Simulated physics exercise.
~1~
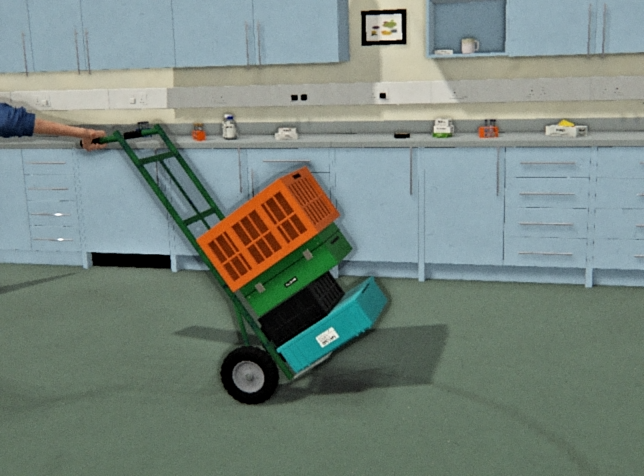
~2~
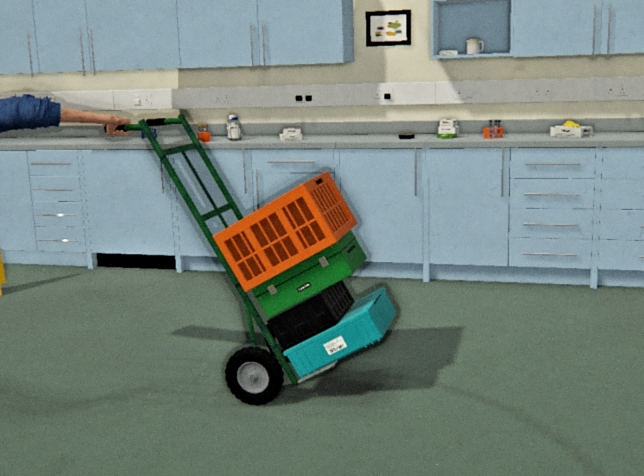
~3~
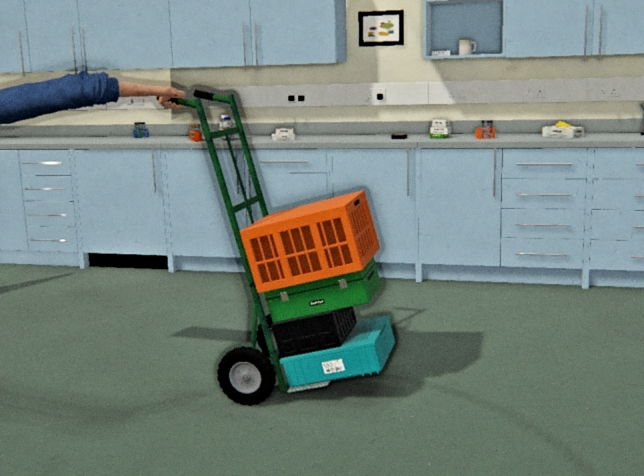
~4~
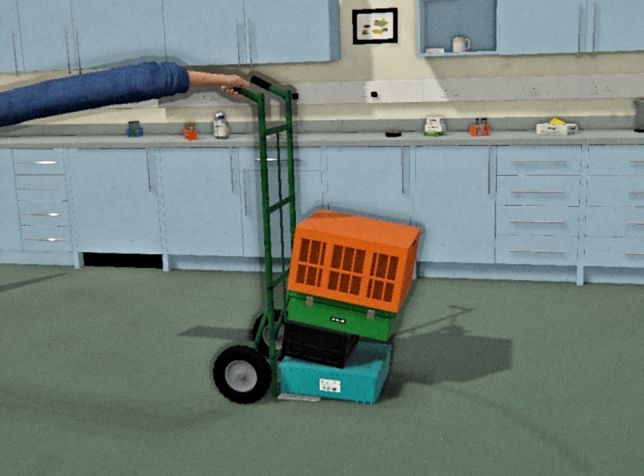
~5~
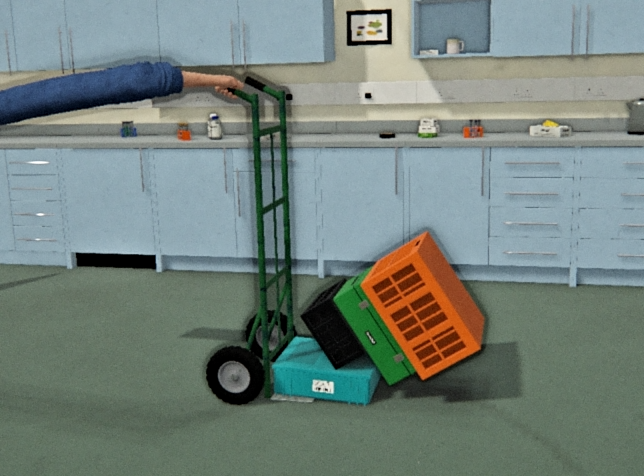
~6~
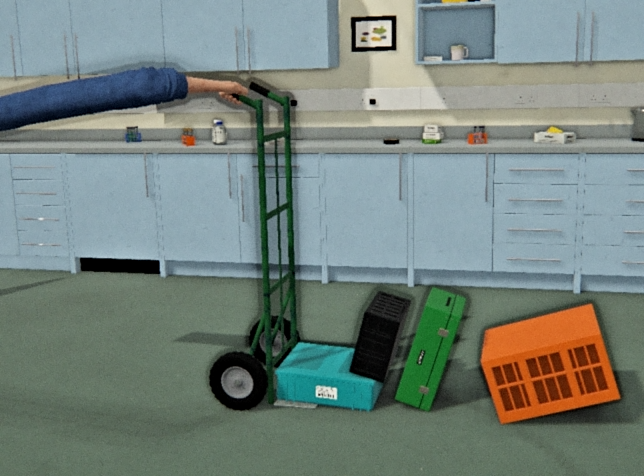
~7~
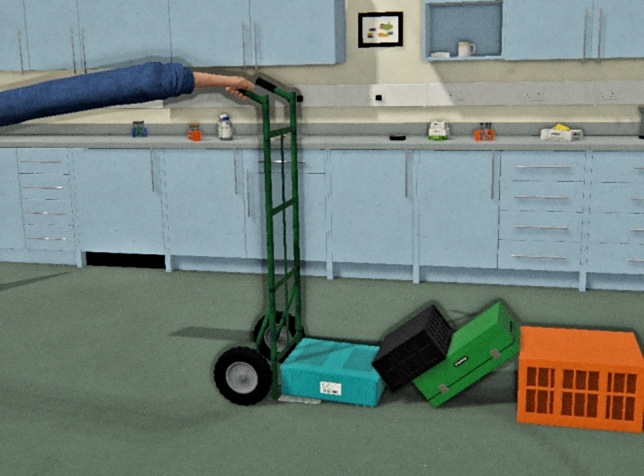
A hand swings a loaded sack truck upright, and all but the turquoise tote topple off rightward.
